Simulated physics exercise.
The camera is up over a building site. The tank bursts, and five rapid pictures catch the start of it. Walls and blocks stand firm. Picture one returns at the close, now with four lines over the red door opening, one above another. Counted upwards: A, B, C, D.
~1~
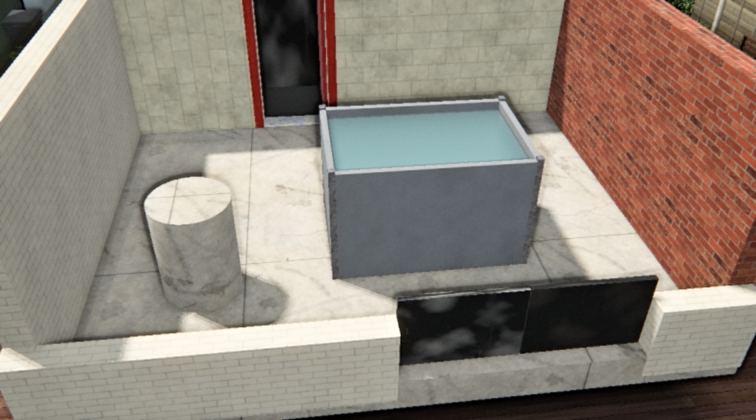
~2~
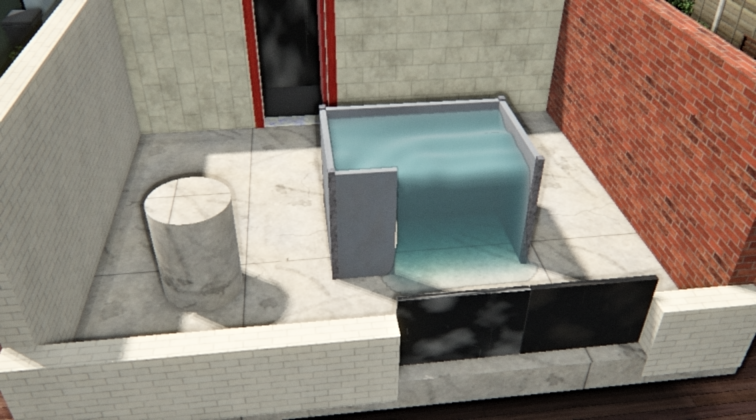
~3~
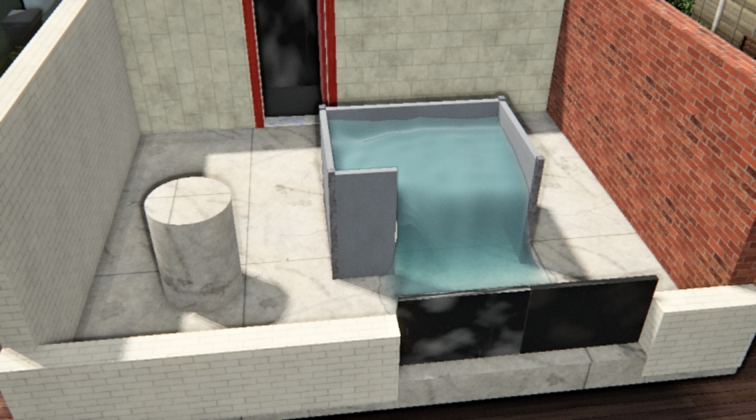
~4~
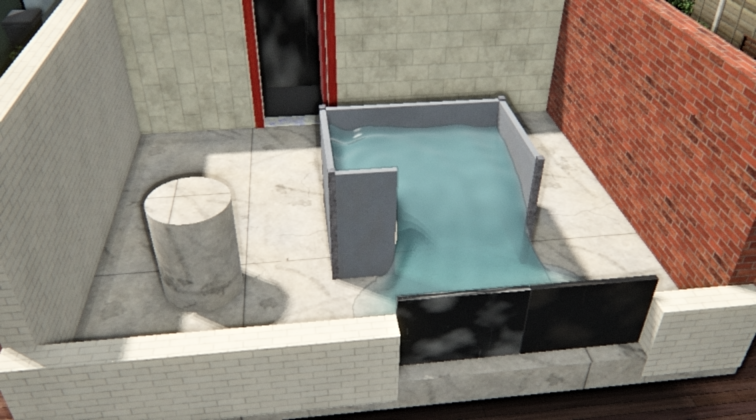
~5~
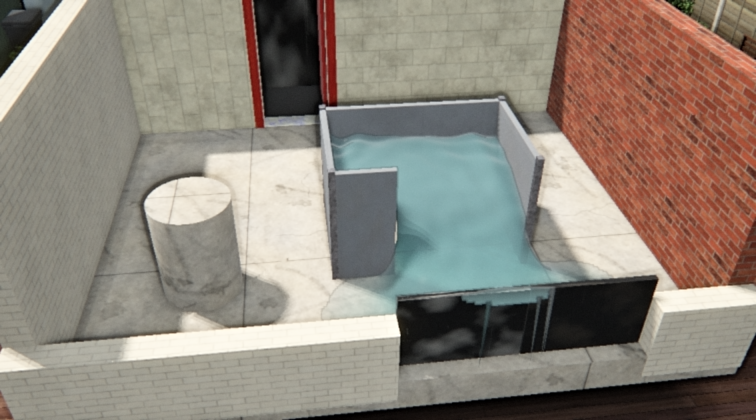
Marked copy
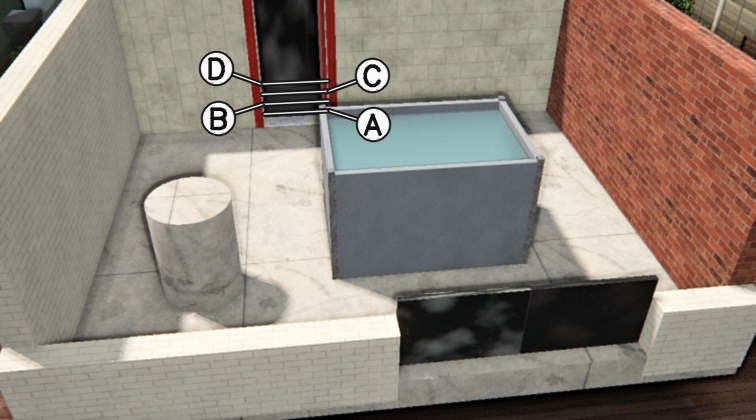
A building site with a pale stone floor, walled in by white brick at left and red brick at right, is seen from above by a still camera. A grey tank of blue-green water sits right of centre, near a red-framed doorway, with a pale cylinder at left and black panels in front. Part of the tank's front opens, and water pours forward, spreads against the panels and spills over them.
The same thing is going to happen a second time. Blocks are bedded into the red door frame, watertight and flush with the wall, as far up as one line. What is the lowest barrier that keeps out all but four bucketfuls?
Mark A.
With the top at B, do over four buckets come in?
No, not at all.
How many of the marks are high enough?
All four.
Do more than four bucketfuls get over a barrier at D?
No.
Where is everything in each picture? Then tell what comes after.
Water in the tank at rest, its middle at (424, 140); foot of the red doorway at (297, 125); shut gate at (527, 299).
Water covers 2 % of the ground and shows as far out as (529, 267).
Water covers 5 % of the ground and shows as far out as (524, 258).
Water covers 10 % of the ground and shows as far out as (378, 292).
Water covers 14 % of the ground and shows as far out as (353, 291).
On the marked copy, A at (296, 112); B at (296, 102); C at (295, 92); D at (294, 82); from the bottom up A, B, C, D.
For mark A, a splash gets over, under a bucket.
For mark B, nothing gets over.
For mark C, nothing gets over.
For mark D, nothing gets over.
